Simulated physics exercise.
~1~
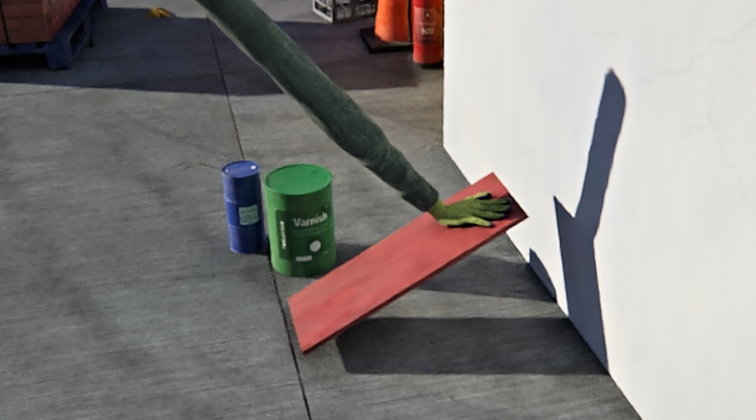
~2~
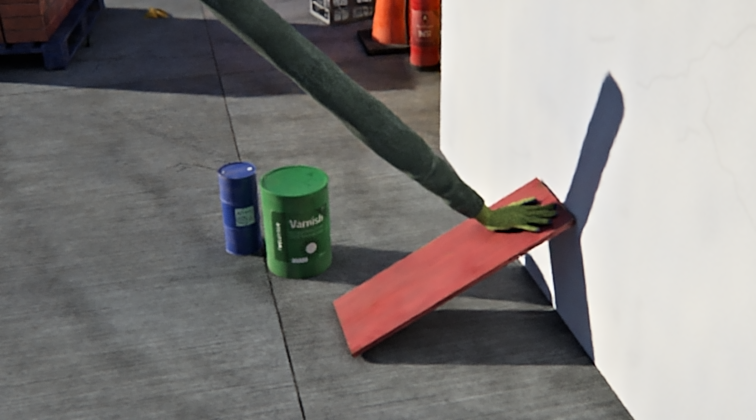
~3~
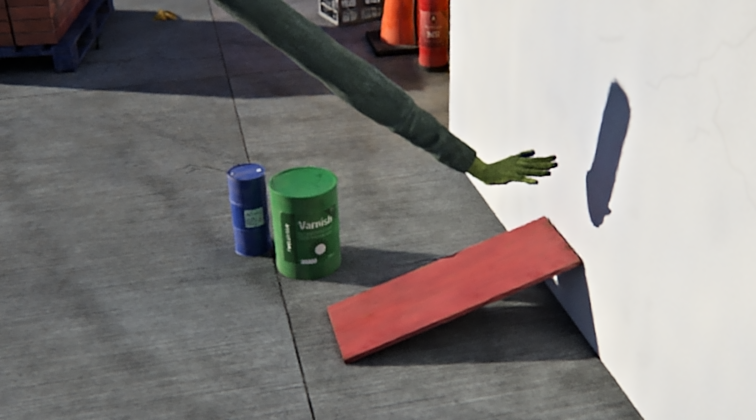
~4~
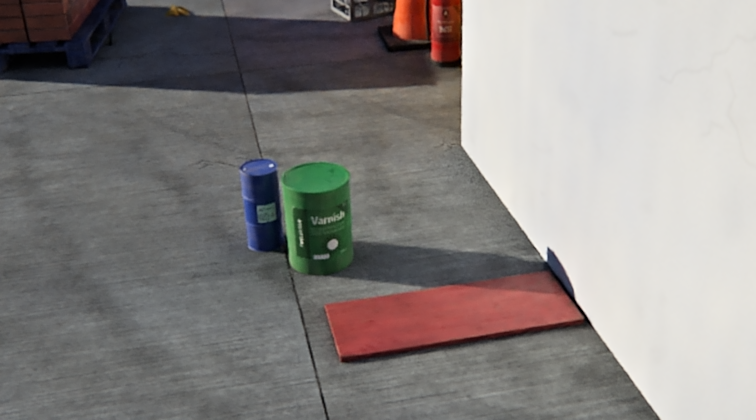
The video shows a gloved hand moving a tilted red board right until it leans against a white wall, beside a green pail and a blue canister. The hand lets go and draws back, and the board slides down to lie flat on the ground.
